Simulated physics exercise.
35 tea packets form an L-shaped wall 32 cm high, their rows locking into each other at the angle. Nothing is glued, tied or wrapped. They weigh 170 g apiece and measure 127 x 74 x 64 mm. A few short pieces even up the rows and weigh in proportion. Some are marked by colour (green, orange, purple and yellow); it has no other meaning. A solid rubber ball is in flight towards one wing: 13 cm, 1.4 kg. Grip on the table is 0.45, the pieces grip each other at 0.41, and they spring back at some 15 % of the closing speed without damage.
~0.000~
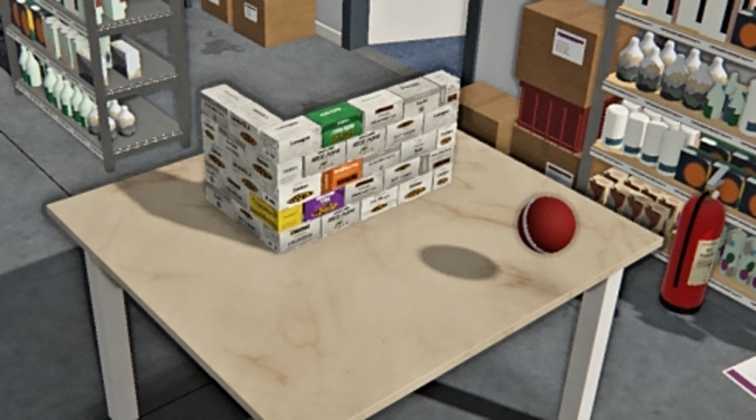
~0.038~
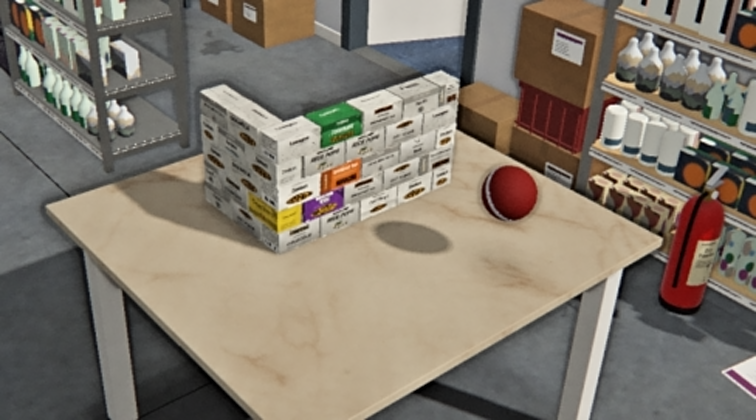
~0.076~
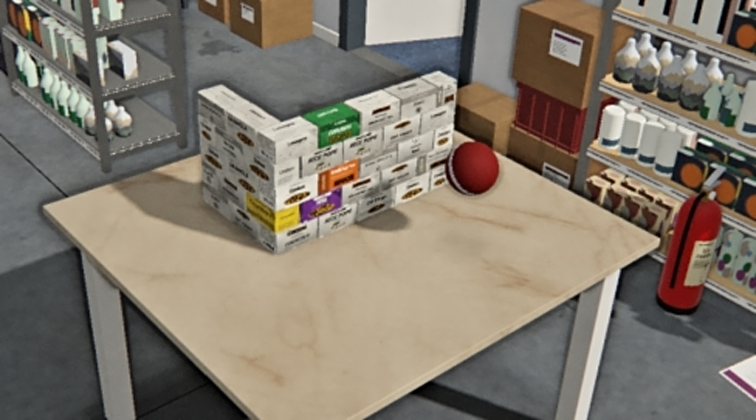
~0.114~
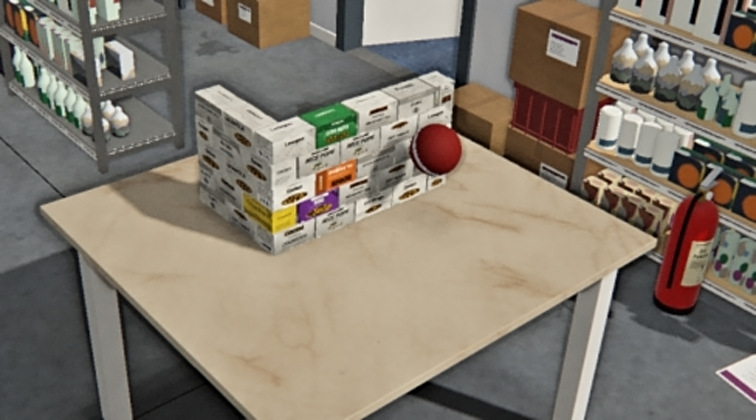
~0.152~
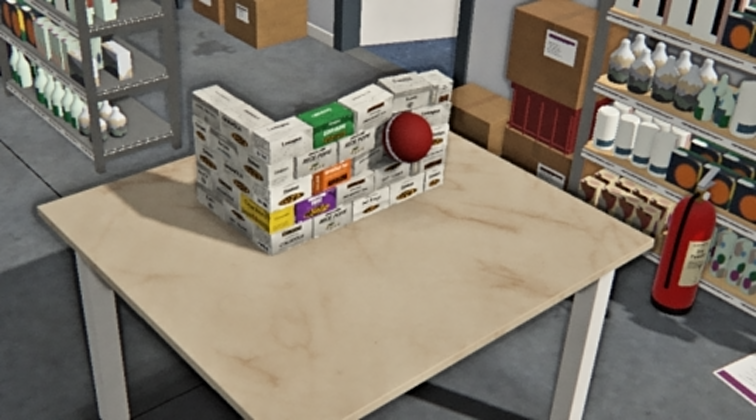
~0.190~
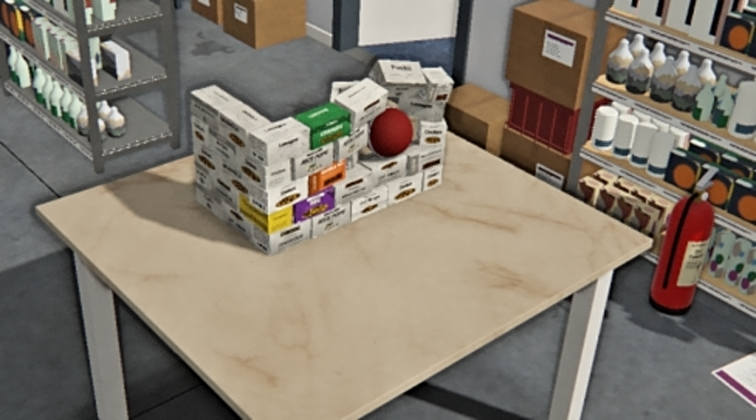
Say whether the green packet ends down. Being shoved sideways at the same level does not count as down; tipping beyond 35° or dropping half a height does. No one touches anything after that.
The green packet falls.
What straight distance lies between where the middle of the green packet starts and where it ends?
About 39 cm.
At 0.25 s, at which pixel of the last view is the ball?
At about (365, 119).
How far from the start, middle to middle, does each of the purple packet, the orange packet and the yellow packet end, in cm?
Moved: Purple 0, orange 2, yellow 0.
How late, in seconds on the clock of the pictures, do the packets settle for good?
Near 2.0 s.
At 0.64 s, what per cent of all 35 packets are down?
30 per cent by then.
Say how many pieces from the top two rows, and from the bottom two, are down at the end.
Top 7, bottom 1.
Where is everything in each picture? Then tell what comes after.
In the first frame (we follow the side turned to the camera; the camera pans a little), ball (546, 225) 40 cm from contact, 3.3 m/s; green packet (343, 131); orange packet (342, 176); yellow packet (263, 212); no piece has moved.
In the second frame, ball (509, 194) 29 cm from contact, 3.2 m/s; green packet (343, 131).
In the third frame, ball (472, 168) 17 cm from contact, 3.1 m/s; green packet (340, 131).
In the fourth frame, ball (436, 150) 50 mm from contact, 3.1 m/s; green packet (338, 132).
In the fifth frame, ball (408, 138) after contact, 1.9 m/s; green packet (335, 131); steepest lean 9°, the packet at (412, 100); 10 stirred so far.
In the sixth frame, ball (388, 132) after contact, 1.7 m/s; green packet (332, 132) displaced 7 mm; orange packet (329, 177) displaced 13 mm; yellow packet (253, 213); steepest lean 32°, the packet at (402, 90); 16 stirred so far.
Around 0.25 s, ball still moving; 2 of the 35 packets down; green packet displaced 12 mm; orange packet displaced 16 mm.
Around 0.38 s, ball still moving; 9 of the 35 packets down; green packet tipped 10°; orange packet displaced 17 mm.
Around 0.64 s, ball still moving; 10 of the 35 packets down; green packet tipped 10°.
Around 1.22 s, ball still moving; 11 of the 35 packets down; green packet on its side.
Finally (2.2 s), ball rolling away; 11 of the 35 packets down; green packet on its side; purple packet unmoved; yellow packet unmoved. Seen by the last camera, middles, green packet near (429, 196), purple packet near (307, 200).
